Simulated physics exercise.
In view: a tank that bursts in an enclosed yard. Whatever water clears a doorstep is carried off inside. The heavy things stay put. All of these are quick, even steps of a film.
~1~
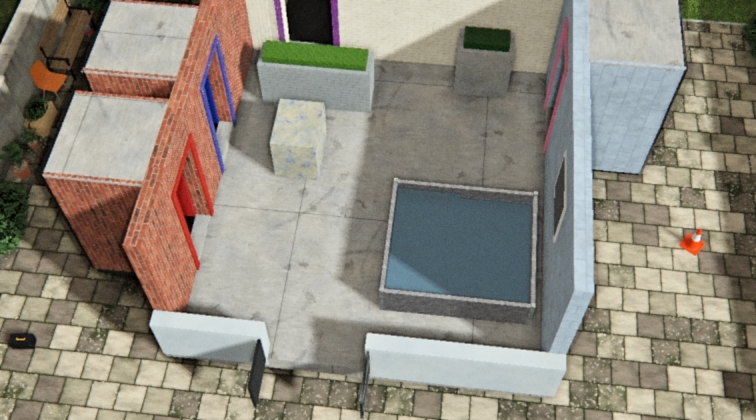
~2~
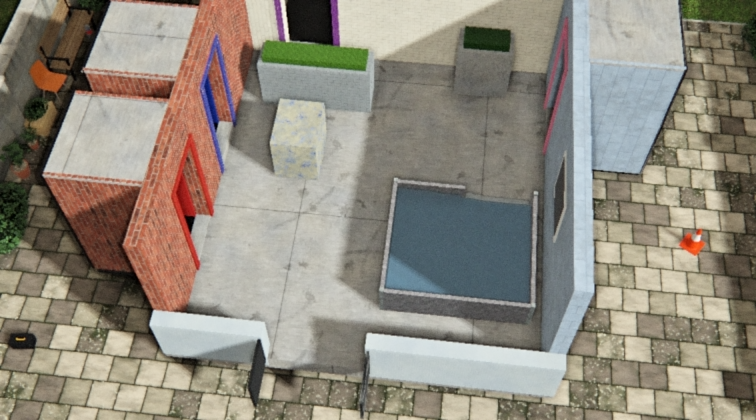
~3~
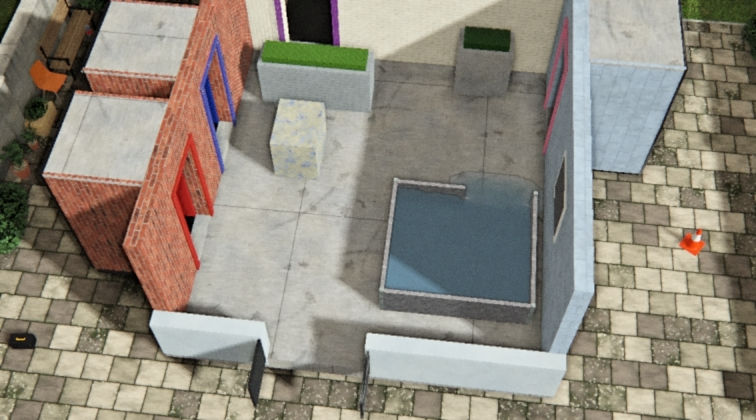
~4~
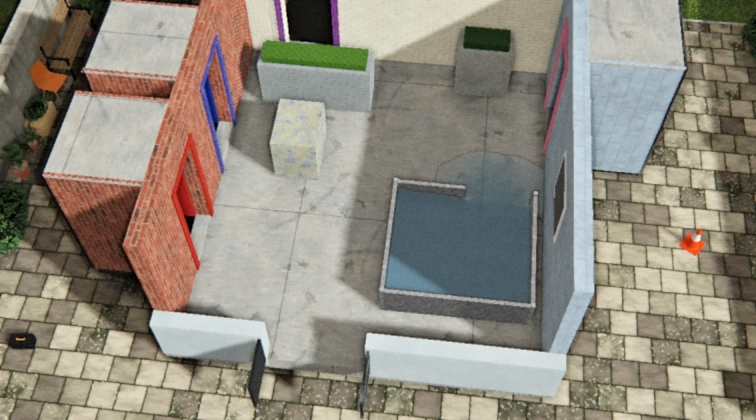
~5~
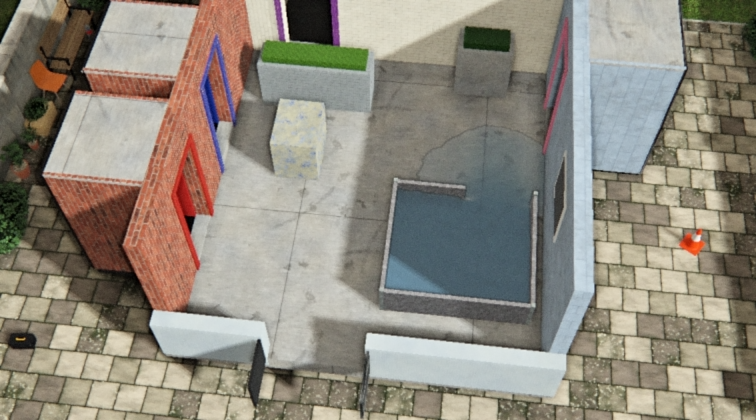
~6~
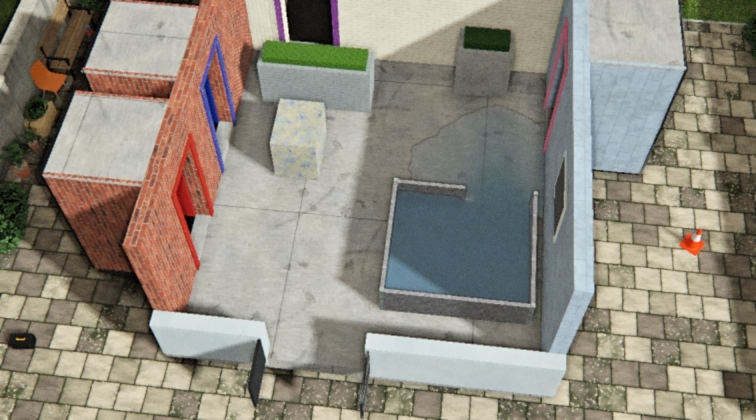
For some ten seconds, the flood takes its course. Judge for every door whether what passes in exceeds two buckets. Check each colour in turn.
The blue door swallows an okay amount of water. The pink door swallows too much water. The red door swallows an okay amount of water. The purple door swallows too much water.
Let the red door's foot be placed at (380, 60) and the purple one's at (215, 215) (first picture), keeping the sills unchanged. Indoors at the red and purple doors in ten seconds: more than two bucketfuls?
Well, the red door overflows, but the purple door falls below the limit.
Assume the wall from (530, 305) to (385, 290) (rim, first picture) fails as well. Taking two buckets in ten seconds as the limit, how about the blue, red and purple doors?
As I see it, the blue door undershoots, while the red door overshoots and the purple door undershoots.
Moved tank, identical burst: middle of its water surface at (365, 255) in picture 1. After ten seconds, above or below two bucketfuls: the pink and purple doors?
I'd say the pink door runs past the limit and the purple door runs past the limit.
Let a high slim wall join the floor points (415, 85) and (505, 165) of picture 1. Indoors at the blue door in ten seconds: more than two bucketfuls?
As it turns out, the blue door is spared.
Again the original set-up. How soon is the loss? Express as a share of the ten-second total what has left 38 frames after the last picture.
It would be around 40 %.
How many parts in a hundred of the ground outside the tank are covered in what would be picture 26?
I'd put it at roughly 40 per cent.
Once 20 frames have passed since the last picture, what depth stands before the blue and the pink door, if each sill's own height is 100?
Close to 0 per cent for the first one and close to 240 per cent for the second.
A moment on, water covers 20 % of the floor; the blue door not reached, the pink door wet at the sill, nothing in, the red door not reached, the purple door not reached.
Next, water covers 25 % of the floor; the blue door not reached, the pink door under two buckets in, the red door not reached, the purple door not reached.
Then, water covers 40 % of the floor; the blue door not reached, the pink door over two buckets in, the red door not reached, the purple door wet at the sill, nothing in.
Later, water covers 75 % of the floor; the blue door wet at the sill, nothing in, the pink door far over two buckets in, the red door wet at the sill, nothing in, the purple door under two buckets in.
In the end, water covers 90 % of the floor; the blue door wet at the sill, nothing in, the pink door far over two buckets in, the red door wet at the sill, nothing in, the purple door over two buckets in.
